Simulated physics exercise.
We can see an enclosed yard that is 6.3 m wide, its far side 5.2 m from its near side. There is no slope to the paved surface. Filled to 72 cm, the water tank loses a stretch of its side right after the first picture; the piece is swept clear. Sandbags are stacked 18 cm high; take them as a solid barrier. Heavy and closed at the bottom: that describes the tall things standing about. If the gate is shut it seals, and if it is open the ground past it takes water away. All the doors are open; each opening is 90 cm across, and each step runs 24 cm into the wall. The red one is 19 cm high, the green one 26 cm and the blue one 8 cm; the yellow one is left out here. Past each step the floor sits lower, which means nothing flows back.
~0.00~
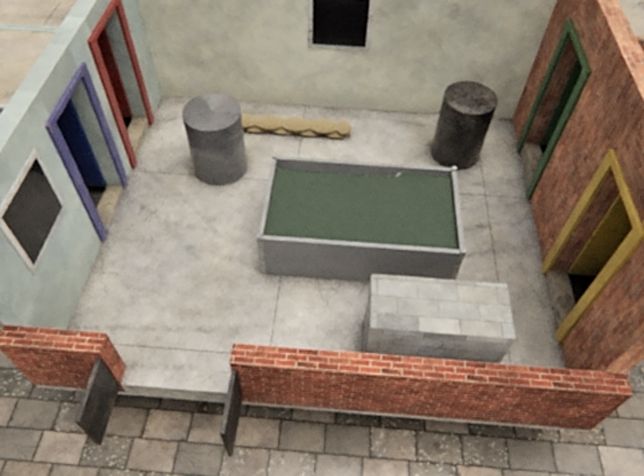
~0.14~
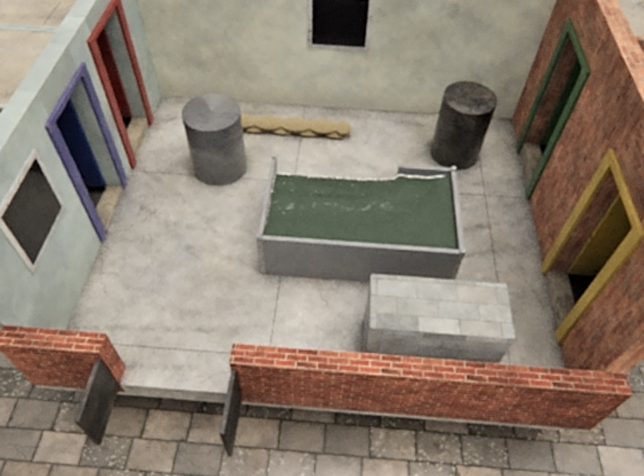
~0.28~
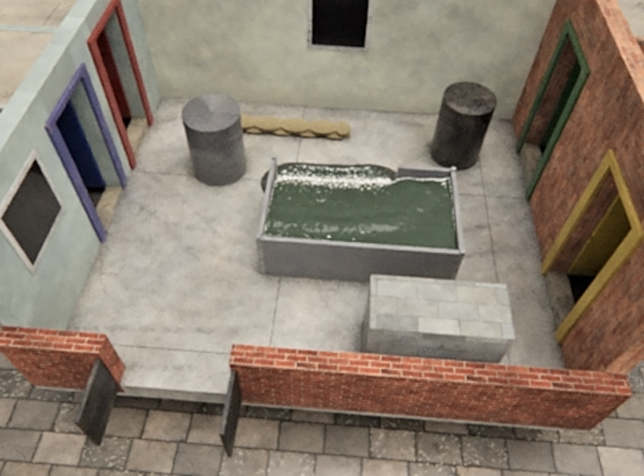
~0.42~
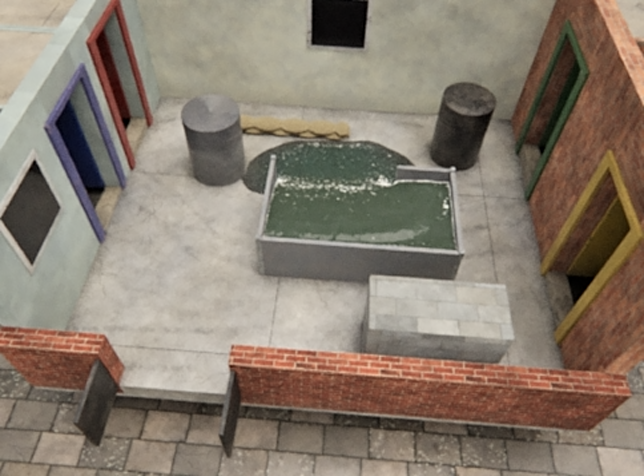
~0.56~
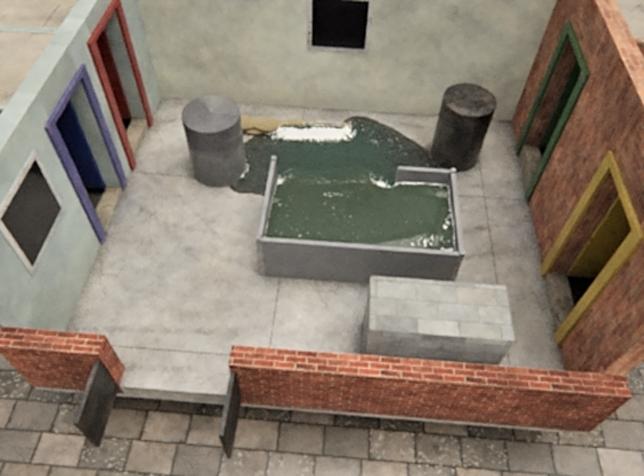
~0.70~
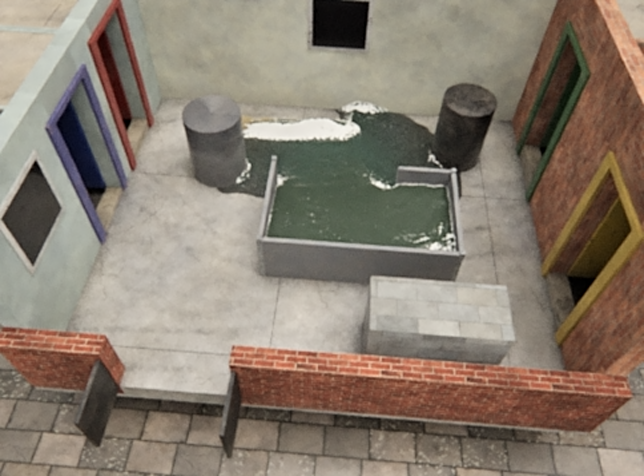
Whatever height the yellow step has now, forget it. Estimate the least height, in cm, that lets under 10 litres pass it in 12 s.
I would say 10.5 cm.
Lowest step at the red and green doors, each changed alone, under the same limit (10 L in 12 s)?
About 22 cm at red and about 11.0 cm at green.
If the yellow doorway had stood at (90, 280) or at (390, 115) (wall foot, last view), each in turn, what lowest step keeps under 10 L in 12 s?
In turn: Roughly 8.0 cm, roughly 39 cm.
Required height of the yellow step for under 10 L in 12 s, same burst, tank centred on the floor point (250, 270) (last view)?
New minimum height: Approx. 13.5 cm.
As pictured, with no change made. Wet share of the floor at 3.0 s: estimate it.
Approximately 55 %.
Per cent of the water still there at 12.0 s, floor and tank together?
What remains is some 80 per cent of the water.
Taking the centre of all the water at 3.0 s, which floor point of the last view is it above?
Centre estimate: (319, 168) px, approximately.
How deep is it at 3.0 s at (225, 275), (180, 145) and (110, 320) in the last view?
Close to 0, 14 and 0 cm, one after the other.
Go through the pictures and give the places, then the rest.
The first picture shows the water tank at (362, 205) is whole and still, 72 cm deep; the yellow door at (582, 259) is dry.
In the second picture, water pours out on the far side and has run 0.3 m, to a hidden place; about 6 cm deep outside, 72 cm at the back.
In the third picture, the front is at a hidden place, 0.8 m from the gap on the far side; 1.3 m2 of floor is wet, 68 cm left at the back.
In the fourth picture, the front is at (355, 144), 1.3 m from the gap on the far side; 2.8 m2 of floor is wet, 63 cm left at the back.
In the fifth picture, water pours out on the far side and has run 2.0 m, to (357, 120); about 8 cm deep outside, 60 cm at the back.
In the sixth picture, the gap is on the far side, the front 2.2 m out at (395, 114); the back of the water tank holds 56 cm; the yellow door at (581, 262), 3.4 m from the gap, is still 2.3 m from the nearest water.
After 1.4 s water covers 30 % of the floor, deepest (45 cm) near (317, 140); it has not reached the yellow door.
After 3.0 s water covers 55 % of the floor, deepest (32 cm) near (161, 102); it has not reached the yellow door.
After 12.0 s water covers 95 % of the floor, deepest (10 cm) near (55, 361); 7 cm at the yellow door, 1 litre in over its 14 cm step.
At the yellow door as built, the water arrived by 3.2 s and peaked near 15 cm at 7.6 s.
Run again over the same 12 s with other heights there, 21 litres in over 9 cm, 5 litres over 12 cm. The limit of 10 litres is kept from about 10.5 cm up.
